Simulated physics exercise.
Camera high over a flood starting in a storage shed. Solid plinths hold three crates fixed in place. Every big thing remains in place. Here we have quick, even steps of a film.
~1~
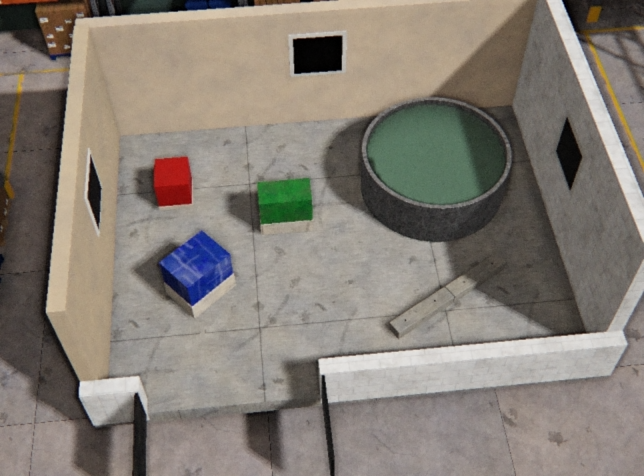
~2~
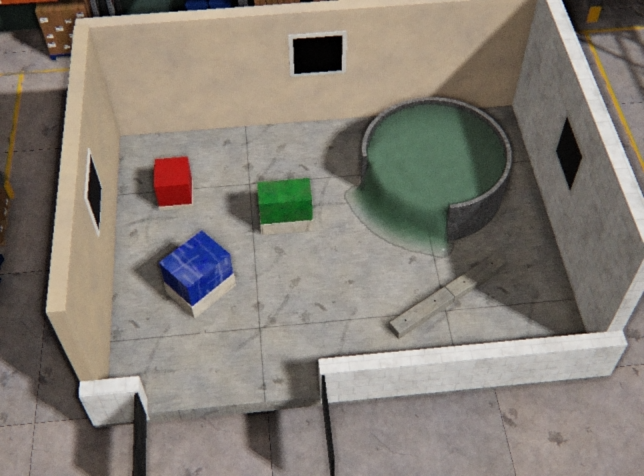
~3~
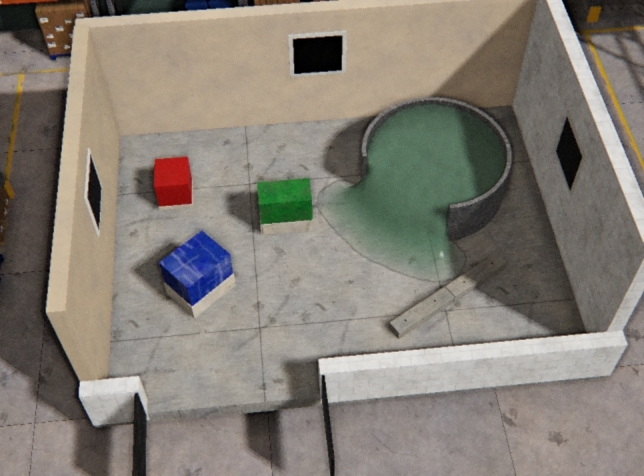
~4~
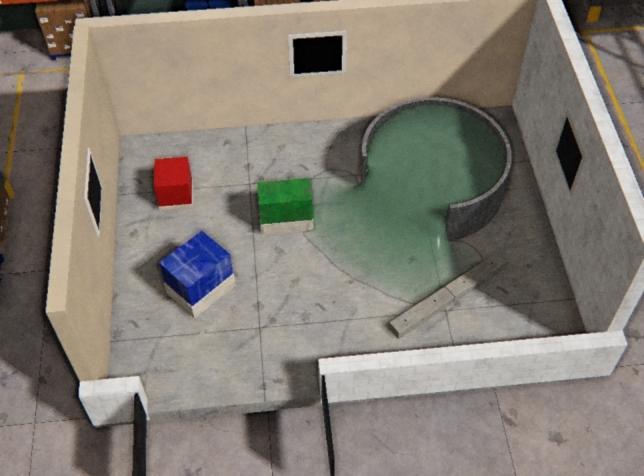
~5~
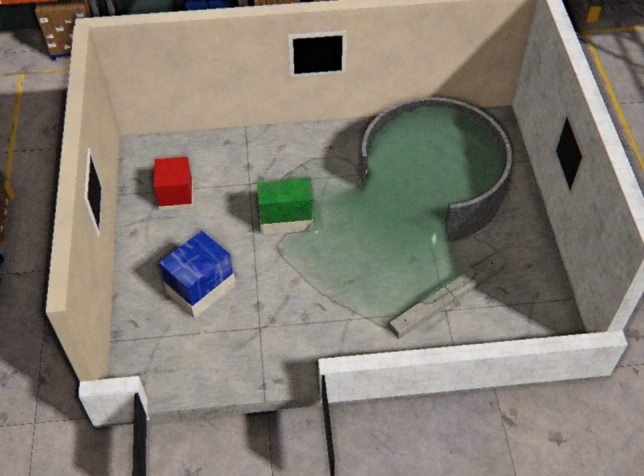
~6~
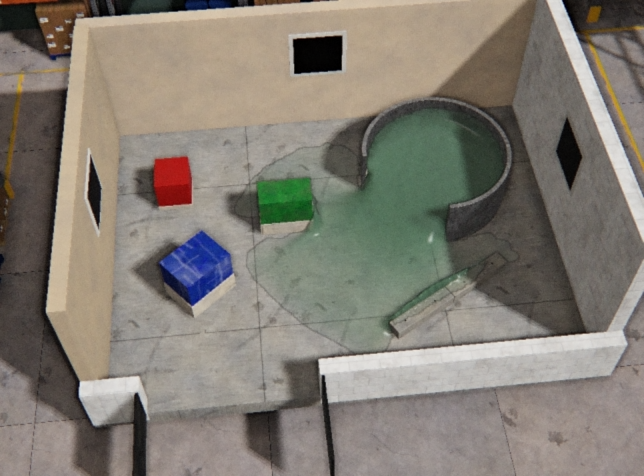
In this clip, still green water sits in a round tank inside a roofless shed, then pours through a gap in the tank's side and spreads left and forward across the floor, reaching the green block and a plank.
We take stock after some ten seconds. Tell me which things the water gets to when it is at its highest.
Here is how it goes: The green crate is reached, the red crate is reached, the blue crate is never reached.
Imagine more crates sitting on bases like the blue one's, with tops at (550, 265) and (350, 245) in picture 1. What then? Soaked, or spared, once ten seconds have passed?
First is never reached; second is reached.
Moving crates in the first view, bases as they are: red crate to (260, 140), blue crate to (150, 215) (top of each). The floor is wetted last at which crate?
The blue one.
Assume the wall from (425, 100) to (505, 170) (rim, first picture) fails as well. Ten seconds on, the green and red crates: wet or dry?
Result: Green crate not reached, red crate reached.
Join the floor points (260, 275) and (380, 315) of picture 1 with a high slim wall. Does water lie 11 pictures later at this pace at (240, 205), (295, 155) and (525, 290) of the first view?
Taking the three spots in order: Soaked, soaked, spared.
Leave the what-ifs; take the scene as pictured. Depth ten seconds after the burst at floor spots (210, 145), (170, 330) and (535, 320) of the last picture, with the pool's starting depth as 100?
The depths come to near 6, 6 and 4 per cent respectively.
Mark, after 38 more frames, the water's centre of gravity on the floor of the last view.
About (306, 241).
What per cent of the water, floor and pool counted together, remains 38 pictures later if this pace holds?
64 % or so.
A moment on, water covers 50 % of the floor; the green crate water round its plinth, the red crate water round its plinth, the blue crate water round its plinth.
Next, water covers 65 % of the floor; the green crate water round its plinth, the red crate water round its plinth, the blue crate water round its plinth.
Then, water covers 80 % of the floor; the green crate water round its plinth, the red crate water round its plinth, the blue crate water round its plinth.
Later, water covers 95 % of the floor; the green crate water round its plinth, the red crate water round its plinth, the blue crate water round its plinth.
In the end, water covers 100 % of the floor; the green crate was topped, the red crate was topped, the blue crate stayed above the water.
